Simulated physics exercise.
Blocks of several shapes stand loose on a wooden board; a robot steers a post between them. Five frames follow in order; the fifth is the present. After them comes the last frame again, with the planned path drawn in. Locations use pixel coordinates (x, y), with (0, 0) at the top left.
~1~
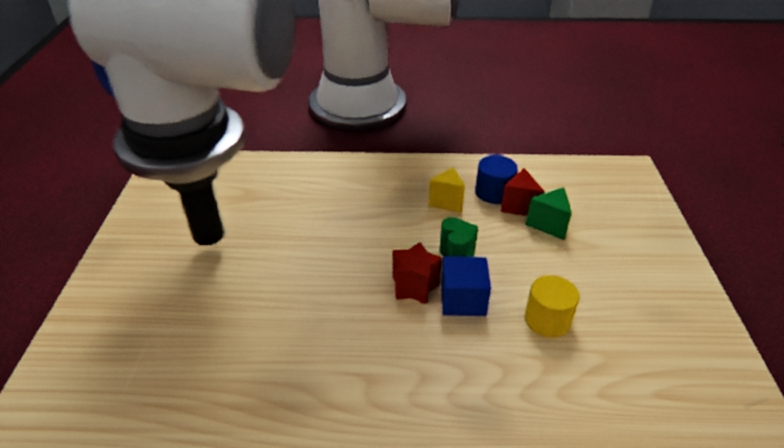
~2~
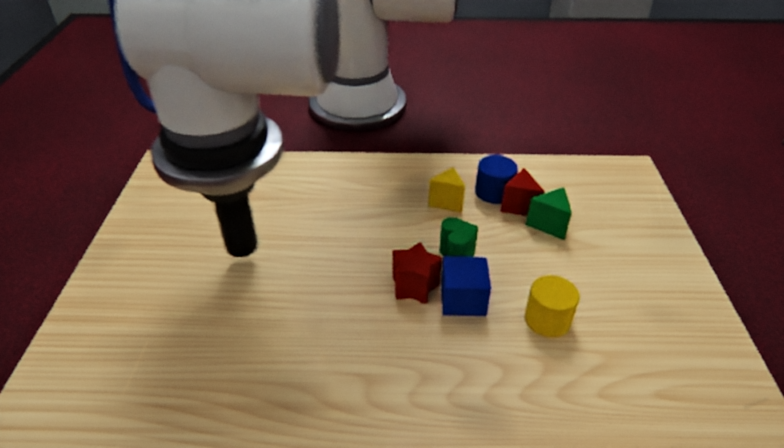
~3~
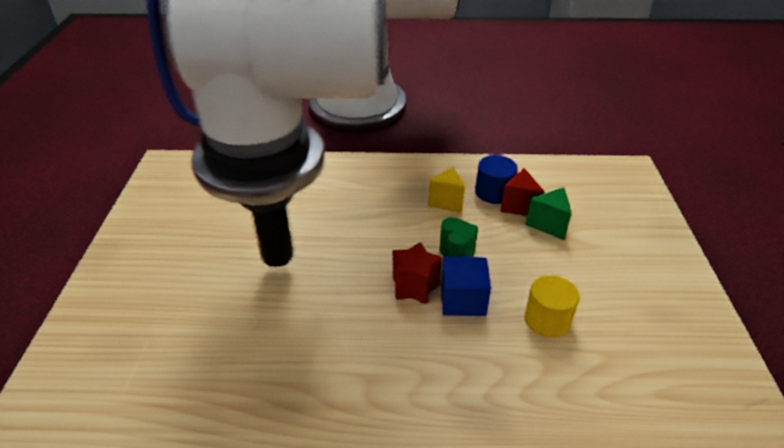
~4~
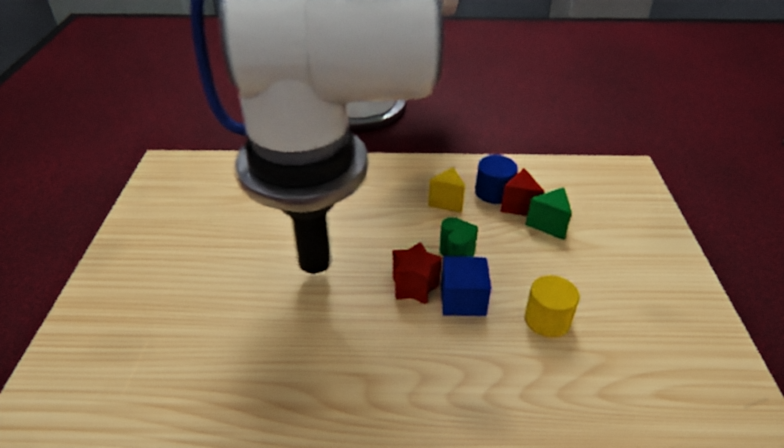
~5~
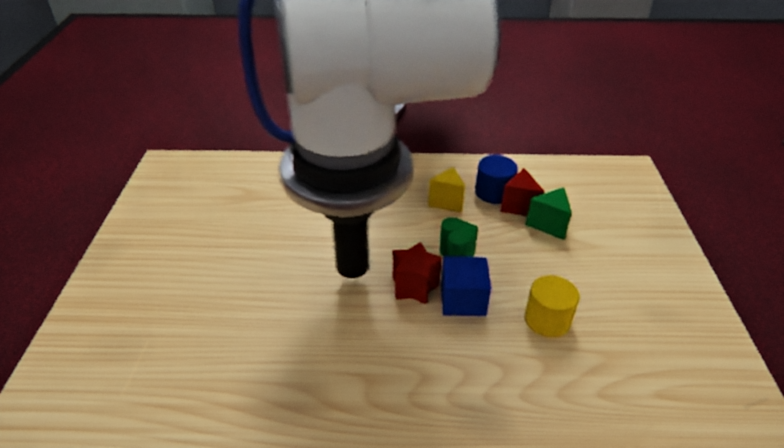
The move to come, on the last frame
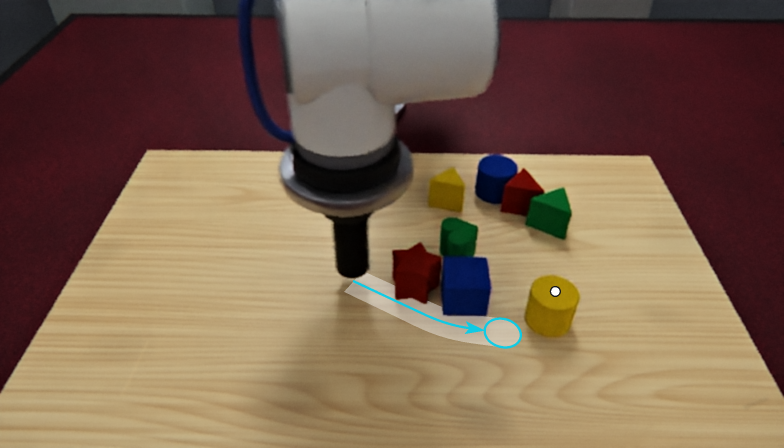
A pale wooden board on a dark red surface is seen from above at an angle, by a camera that stays still. A red star, green heart, blue cube and yellow cylinder sit right of centre, with a yellow triangle, blue cylinder, red triangle and green triangle behind them. A white robot arm carries its black post from the left steadily rightward and slightly nearer, close to the red star, while every block stays still.
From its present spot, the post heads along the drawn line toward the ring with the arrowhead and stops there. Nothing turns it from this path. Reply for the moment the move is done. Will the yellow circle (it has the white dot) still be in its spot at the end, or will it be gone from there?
It keeps its position.
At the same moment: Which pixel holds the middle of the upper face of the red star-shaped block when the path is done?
It comes to (438, 261).
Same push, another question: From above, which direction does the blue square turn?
Verdict: Clockwise.
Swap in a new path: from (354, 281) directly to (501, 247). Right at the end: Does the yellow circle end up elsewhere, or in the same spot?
Stays where it is.
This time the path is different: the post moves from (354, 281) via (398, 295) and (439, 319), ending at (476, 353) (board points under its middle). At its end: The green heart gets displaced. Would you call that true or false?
Answer: False.
The line goes from (354, 281) via (422, 313), ending at (503, 333); the dot is on the yellow circle.
The first path, step by step. One third of the way, post (399, 289); red star-shaped block (428, 260), turned 30° anticlockwise; blue square (473, 271).
Two thirds of the way, post (448, 310); red star-shaped block (438, 261), turned 65° anticlockwise; blue square (487, 269), turned 20° clockwise.
At the end, post (505, 320); red star-shaped block (438, 261), turned 65° anticlockwise; blue square (487, 269), turned 20° clockwise; yellow circle unmoved.
